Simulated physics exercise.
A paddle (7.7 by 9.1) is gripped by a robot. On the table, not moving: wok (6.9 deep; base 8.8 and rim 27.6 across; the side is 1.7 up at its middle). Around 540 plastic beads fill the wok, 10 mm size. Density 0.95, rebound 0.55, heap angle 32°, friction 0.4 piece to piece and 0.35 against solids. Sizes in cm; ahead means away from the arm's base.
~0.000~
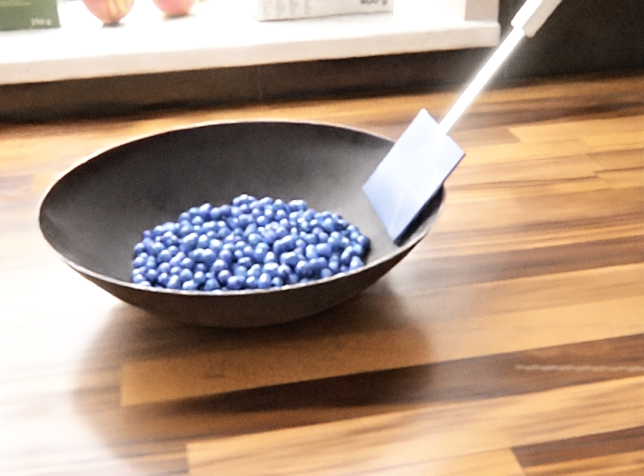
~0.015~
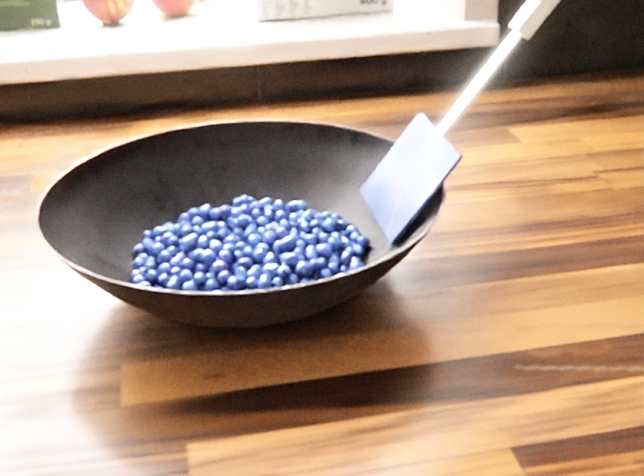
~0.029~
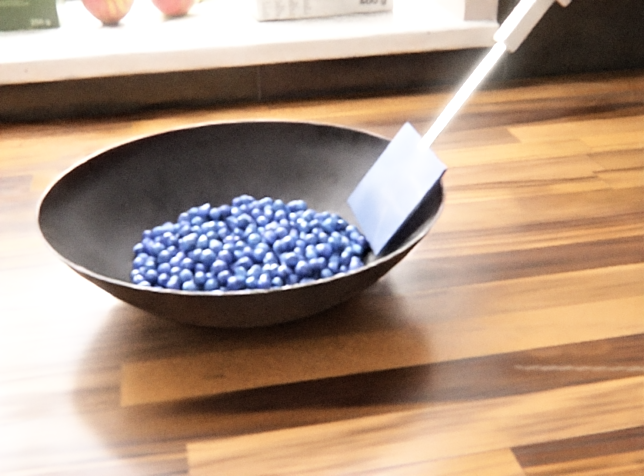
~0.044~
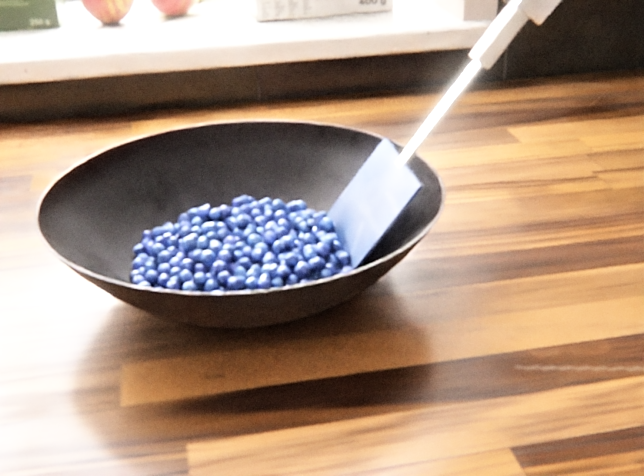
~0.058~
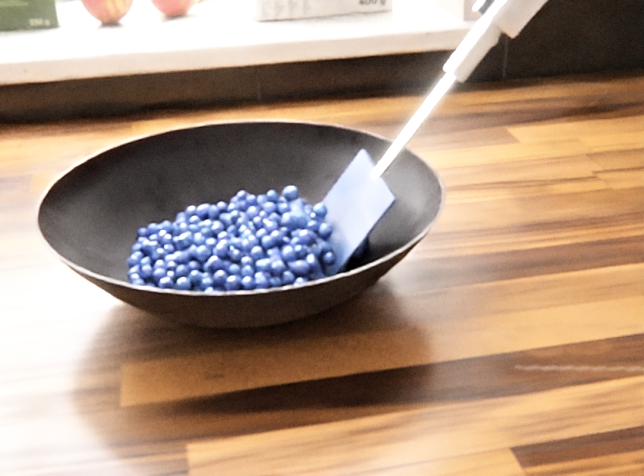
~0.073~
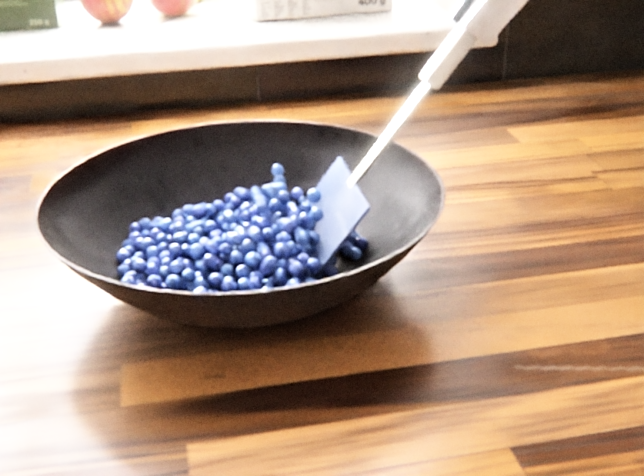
At first, a pale blue paddle on a white handle hovers at the right side of a dark wok holding a heap of blue beads on a wooden surface. The paddle moves left and down to the heap, then pushes into its right side, shoving beads leftward and upward as some gather behind the blade.
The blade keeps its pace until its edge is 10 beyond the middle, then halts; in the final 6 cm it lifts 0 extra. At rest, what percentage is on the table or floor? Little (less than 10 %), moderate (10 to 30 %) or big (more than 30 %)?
On the table or floor the share is big, more than 30 %.
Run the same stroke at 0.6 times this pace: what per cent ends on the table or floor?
About 35 per cent.
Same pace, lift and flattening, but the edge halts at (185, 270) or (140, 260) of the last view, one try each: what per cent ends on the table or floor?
Some 5 and 30 per cent.
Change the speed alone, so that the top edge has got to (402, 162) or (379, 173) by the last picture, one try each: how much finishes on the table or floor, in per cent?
About 20 and 40 per cent.
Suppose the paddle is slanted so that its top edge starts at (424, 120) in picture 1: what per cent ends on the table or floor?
About 55 per cent.
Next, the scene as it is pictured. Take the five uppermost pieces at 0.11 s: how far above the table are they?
Some 9 cm.
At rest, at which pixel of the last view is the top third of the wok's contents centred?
Near (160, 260).
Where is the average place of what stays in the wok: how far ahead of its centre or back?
Roughly 3.0 cm ahead.
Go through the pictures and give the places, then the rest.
Paddle top edge at (443, 130), sloping 52°; upper third of the load around (249, 247), from x 135 to 365, top at y 200; 544 in the wok, in the first frame.
Paddle top edge at (441, 133), sloping 52°; upper third of the load around (249, 247), from x 135 to 365, top at y 200, in the second frame.
Paddle top edge at (426, 144), sloping 52°; upper third of the load around (249, 247), from x 135 to 365, top at y 200, in the third frame.
Paddle top edge at (403, 160), sloping 52°; upper third of the load around (248, 247), from x 135 to 365, top at y 200, in the fourth frame.
Paddle top edge at (379, 173), sloping 52°; upper third of the load around (247, 243), from x 135 to 360, top at y 195, in the fifth frame.
Paddle top edge at (354, 180), sloping 52°; upper third of the load around (245, 239), from x 125 to 360, top at y 170; 544 in the wok, in the sixth frame.
After 0.11 s, sloping 52°, highest piece 12 above the table; 544 in the wok.
After 0.14 s, sloping 52°, highest piece 15 above the table; 543 in the wok, 1 on the blade or in flight.
After 0.36 s, sloping 52°, highest piece 16 above the table; 252 in the wok, 36 on the table or floor, 256 on the blade or in flight.
After 1.41 s, sloping 52°, highest piece 5 above the table; 293 on the table or floor, 251 in the wok.
At rest, 293 on the table or floor, 251 in the wok. That is 54 % on the table or floor.
